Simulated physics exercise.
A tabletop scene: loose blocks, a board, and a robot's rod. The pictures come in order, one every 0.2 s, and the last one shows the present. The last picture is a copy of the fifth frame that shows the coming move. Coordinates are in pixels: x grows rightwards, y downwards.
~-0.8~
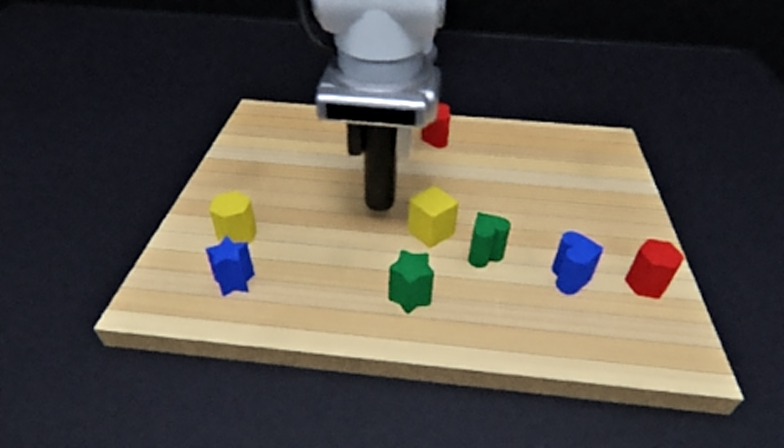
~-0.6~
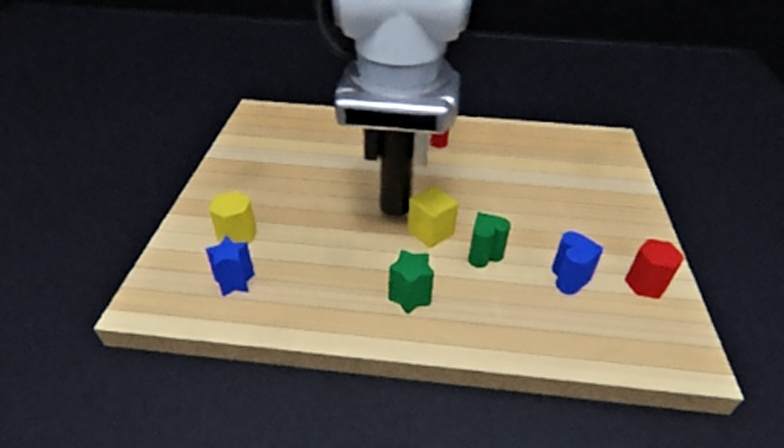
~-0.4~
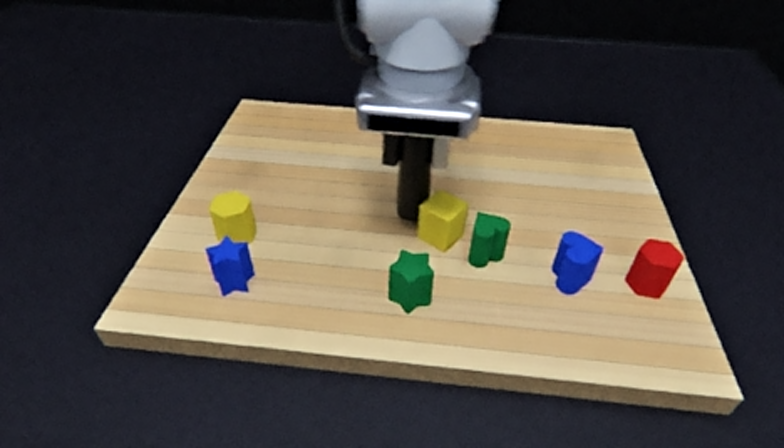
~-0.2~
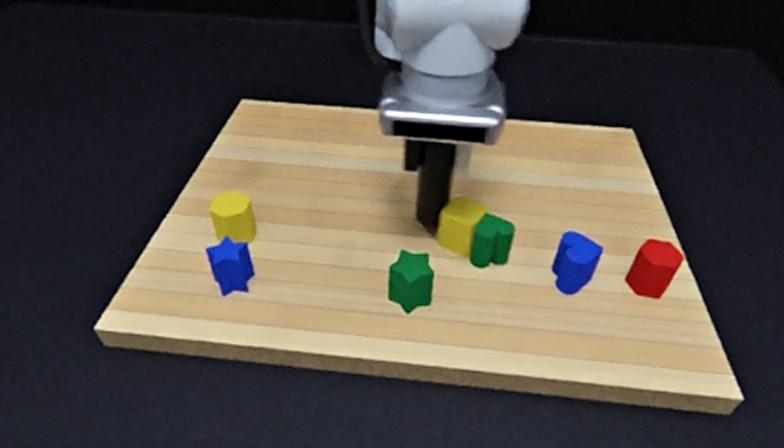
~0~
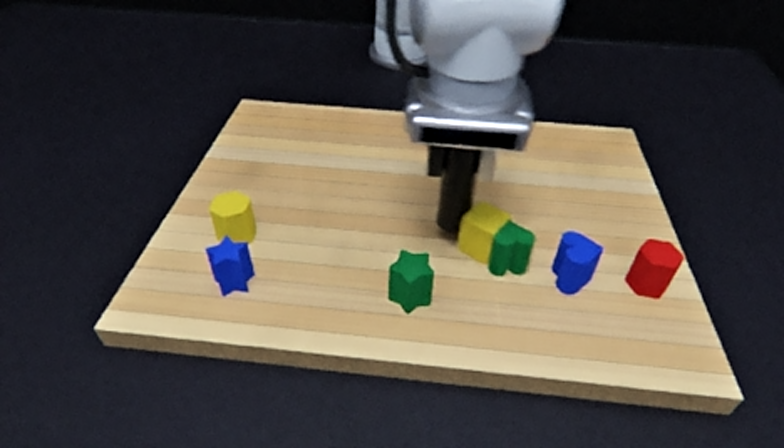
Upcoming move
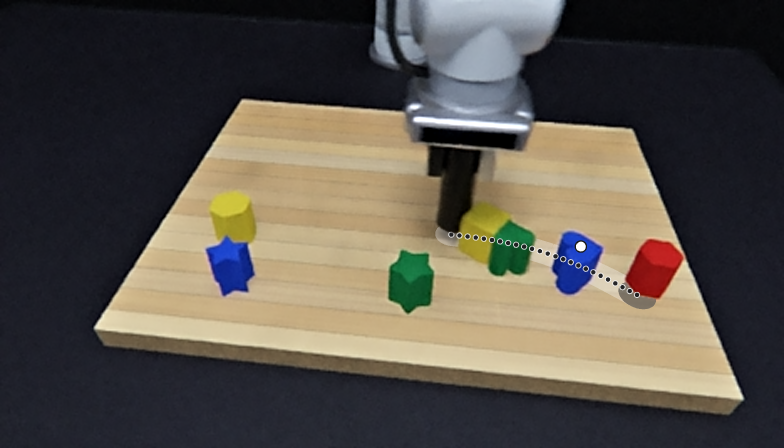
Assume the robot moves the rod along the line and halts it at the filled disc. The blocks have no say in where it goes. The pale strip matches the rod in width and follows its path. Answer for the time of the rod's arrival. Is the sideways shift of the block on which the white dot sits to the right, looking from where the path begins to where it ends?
That would be a yes.
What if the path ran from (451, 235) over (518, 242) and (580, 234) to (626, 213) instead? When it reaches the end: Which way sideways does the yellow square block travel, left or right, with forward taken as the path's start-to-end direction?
Picture yourself facing from the start of the path to its end: The yellow square block moves off to your right.
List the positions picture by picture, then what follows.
Tip of the rod at (380, 201), middles of tops, yellow square block at (434, 200), green heart-shaped block at (490, 224), blue heart-shaped block at (581, 247), red hexagon at (662, 252), in the first picture.
Rod at (395, 206), nothing pushed, in the second picture.
Rod at (413, 211), yellow square block at (444, 204), in the third picture.
Rod at (432, 217), yellow square block at (465, 210), green heart-shaped block at (494, 225), in the fourth picture.
Rod at (453, 222), yellow square block at (487, 216), green heart-shaped block at (514, 234), blue heart-shaped block at (581, 247), red hexagon at (662, 252), in the fifth picture.
The line goes from (451, 235) through (512, 244) and (574, 264) to (637, 295); the dot is on the blue heart-shaped block.
What follows on the original path. One third of the way, rod at (515, 232); yellow square block at (542, 235), turned 35° clockwise; green heart-shaped block at (554, 261), turned 35° clockwise.
Two thirds of the way, rod at (579, 251); yellow square block at (561, 251), turned 75° clockwise; green heart-shaped block at (558, 277), turned 70° clockwise; blue heart-shaped block at (608, 261), turned 20° clockwise.
At the end, rod at (643, 283); yellow square block at (561, 251), turned 75° clockwise; green heart-shaped block at (558, 277), turned 70° clockwise; blue heart-shaped block at (633, 282), turned 115° clockwise; red hexagon at (689, 258), turned 40° anticlockwise.
